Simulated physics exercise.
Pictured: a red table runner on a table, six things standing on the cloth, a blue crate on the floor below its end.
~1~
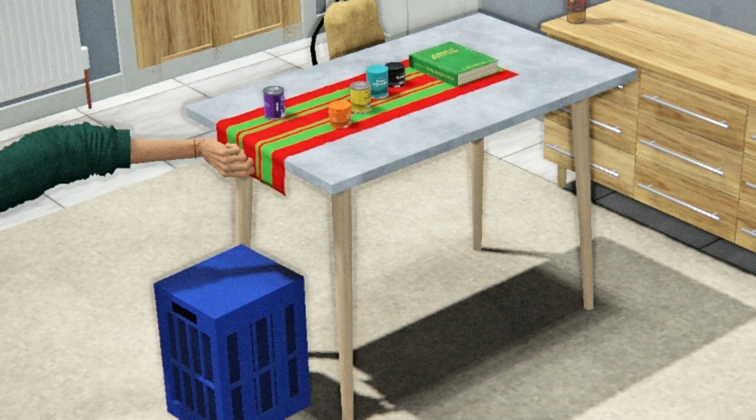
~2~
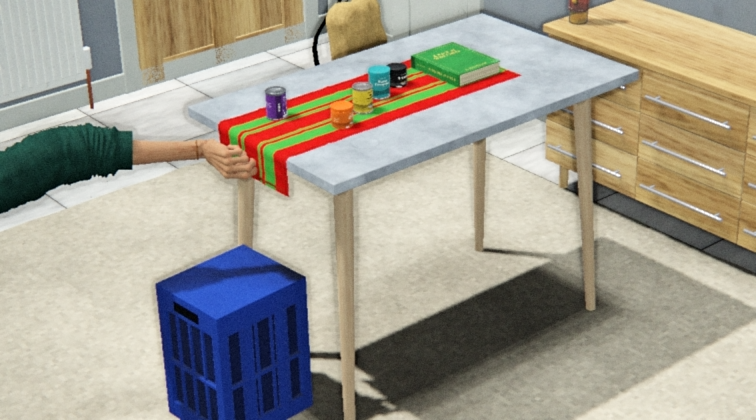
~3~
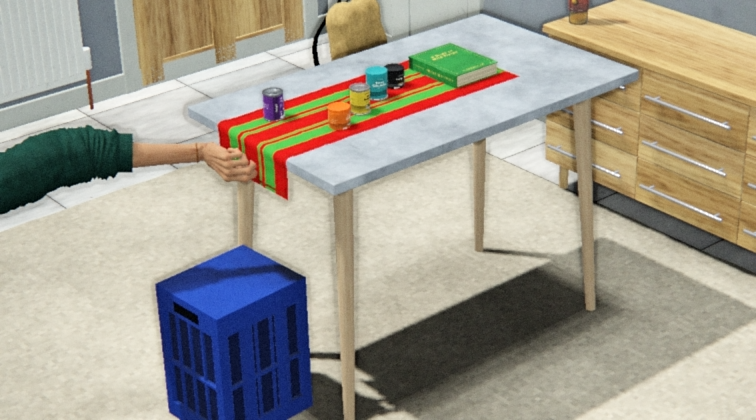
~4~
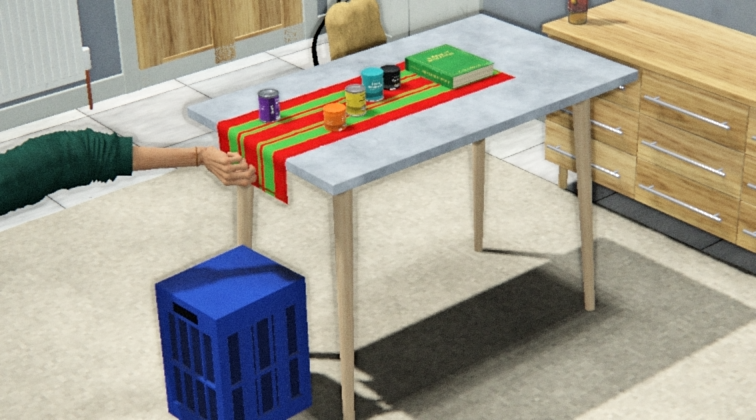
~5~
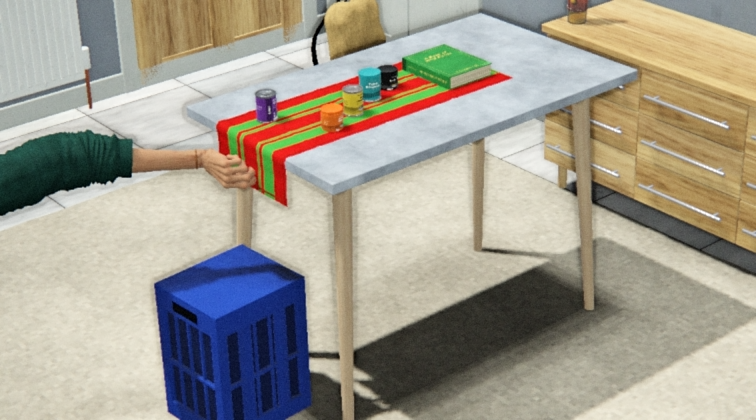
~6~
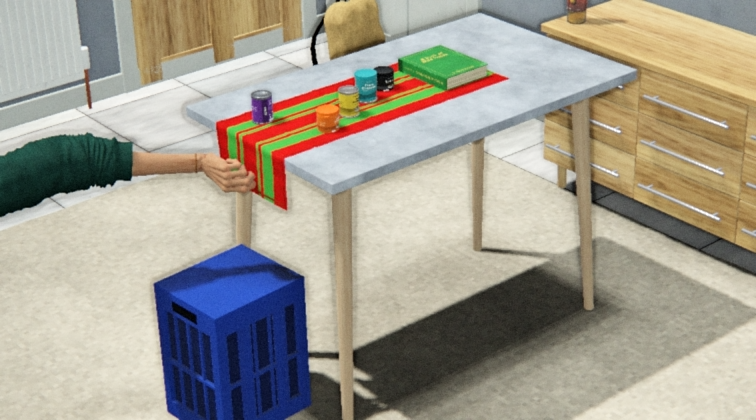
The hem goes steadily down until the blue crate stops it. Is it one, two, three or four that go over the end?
It is two.
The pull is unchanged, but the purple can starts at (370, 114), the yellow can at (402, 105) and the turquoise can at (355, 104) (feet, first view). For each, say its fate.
The purple can is still on top, the yellow can is still on top, the turquoise can is still on top.
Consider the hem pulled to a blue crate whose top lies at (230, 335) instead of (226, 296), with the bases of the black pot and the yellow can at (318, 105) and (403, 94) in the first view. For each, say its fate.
The black pot? Lost. The yellow can? Safe.
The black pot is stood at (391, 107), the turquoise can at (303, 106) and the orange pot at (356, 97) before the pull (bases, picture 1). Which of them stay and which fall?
Outcome: Black pot stays, turquoise can falls away, orange pot stays.
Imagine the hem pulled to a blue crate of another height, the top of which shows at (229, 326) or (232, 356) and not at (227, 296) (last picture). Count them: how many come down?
First case 3, second case 4.
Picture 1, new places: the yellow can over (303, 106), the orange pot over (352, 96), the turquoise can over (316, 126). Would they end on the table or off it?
Note: Yellow can lost; orange pot kept on top; turquoise can lost.
A little later, hem near (253, 212); all still up.
Next, hem near (255, 243); purple can gone.
Later still, hem on the crate; purple can and orange pot gone.
When it is over, hem on the crate; purple can and orange pot gone. The count of fallen things is two.
